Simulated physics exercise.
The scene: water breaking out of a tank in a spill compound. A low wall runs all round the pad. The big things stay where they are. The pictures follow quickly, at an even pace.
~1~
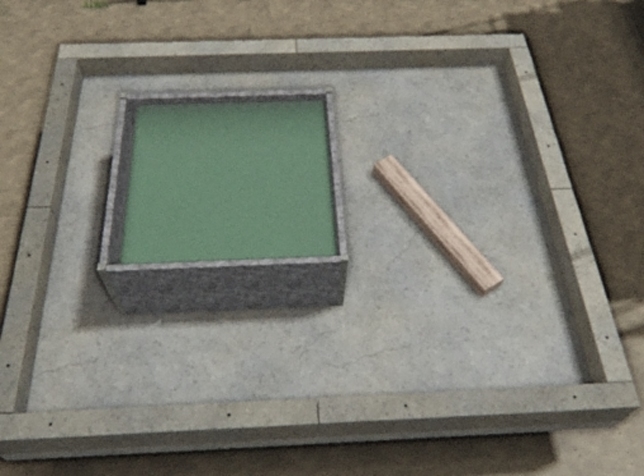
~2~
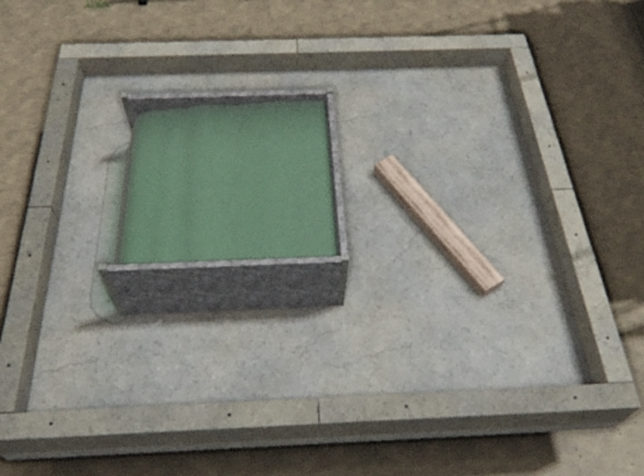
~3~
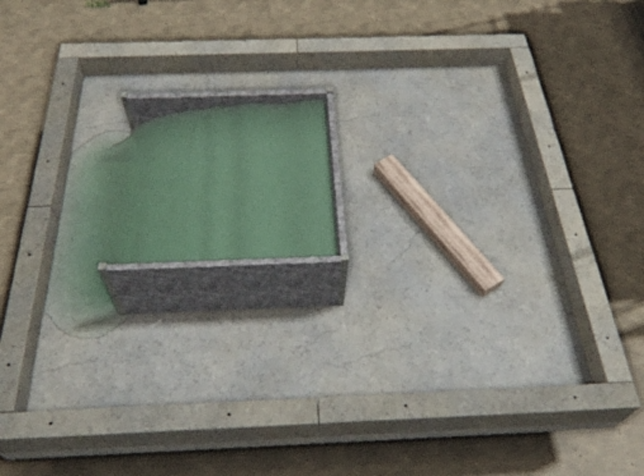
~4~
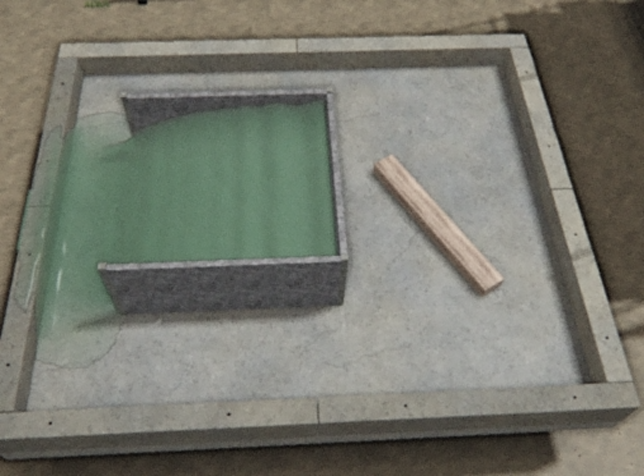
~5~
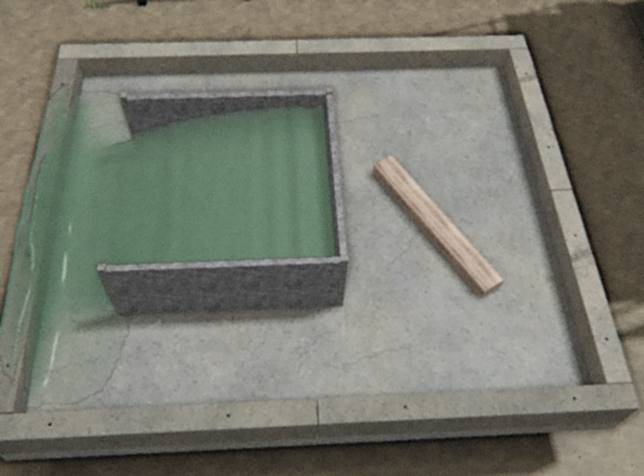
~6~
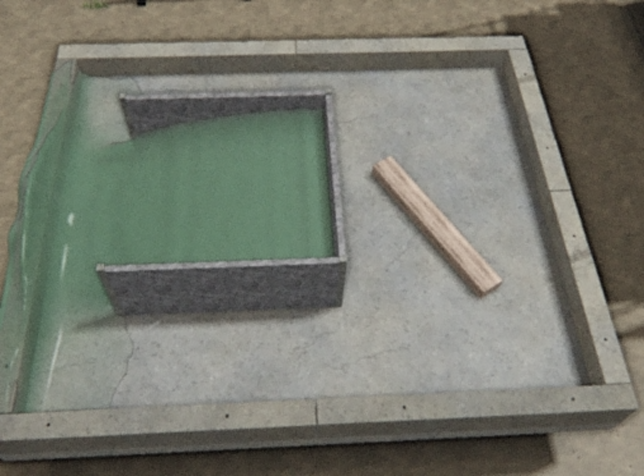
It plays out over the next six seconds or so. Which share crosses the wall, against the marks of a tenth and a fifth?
Over the wall goes over a fifth.
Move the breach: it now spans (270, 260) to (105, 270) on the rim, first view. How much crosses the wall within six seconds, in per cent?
Some 22 per cent.
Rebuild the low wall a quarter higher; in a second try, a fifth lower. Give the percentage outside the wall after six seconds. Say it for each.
Near 16 and 38 in a hundred.
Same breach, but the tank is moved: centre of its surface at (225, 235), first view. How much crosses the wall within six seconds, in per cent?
Some 26 per cent.
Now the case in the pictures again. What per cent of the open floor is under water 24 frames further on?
Some 90 per cent.
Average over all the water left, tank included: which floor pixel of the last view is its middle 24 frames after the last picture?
At about (258, 218).
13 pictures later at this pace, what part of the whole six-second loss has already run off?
Near 95 in a hundred.
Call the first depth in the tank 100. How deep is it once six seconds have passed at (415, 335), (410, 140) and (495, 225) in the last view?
In turn 6, 14 and 20 in a hundred.
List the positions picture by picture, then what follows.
Still water in the open tank at (227, 177), in the first frame.
The front is at a hidden place, out from the gap at (131, 212), in the second frame.
The front is at (107, 139), out from the gap at (132, 213), in the third frame.
The front is at (78, 124), out from the gap at (132, 214), in the fourth frame.
The front is at (82, 98), out from the gap at (131, 215), in the fifth frame.
Water pours out at (131, 216) and has run to (84, 77), in the sixth frame.
A moment on, water covers 20 % of the floor; the low wall has let 7 % over.
Next, water covers 25 % of the floor; the low wall has let 13 % over.
Then, water covers 65 % of the floor; the low wall has let 25 % over.
Later, water covers 75 % of the floor; the low wall has let 27 % over.
In the end, water covers 85 % of the floor; the low wall has let 27 % over.
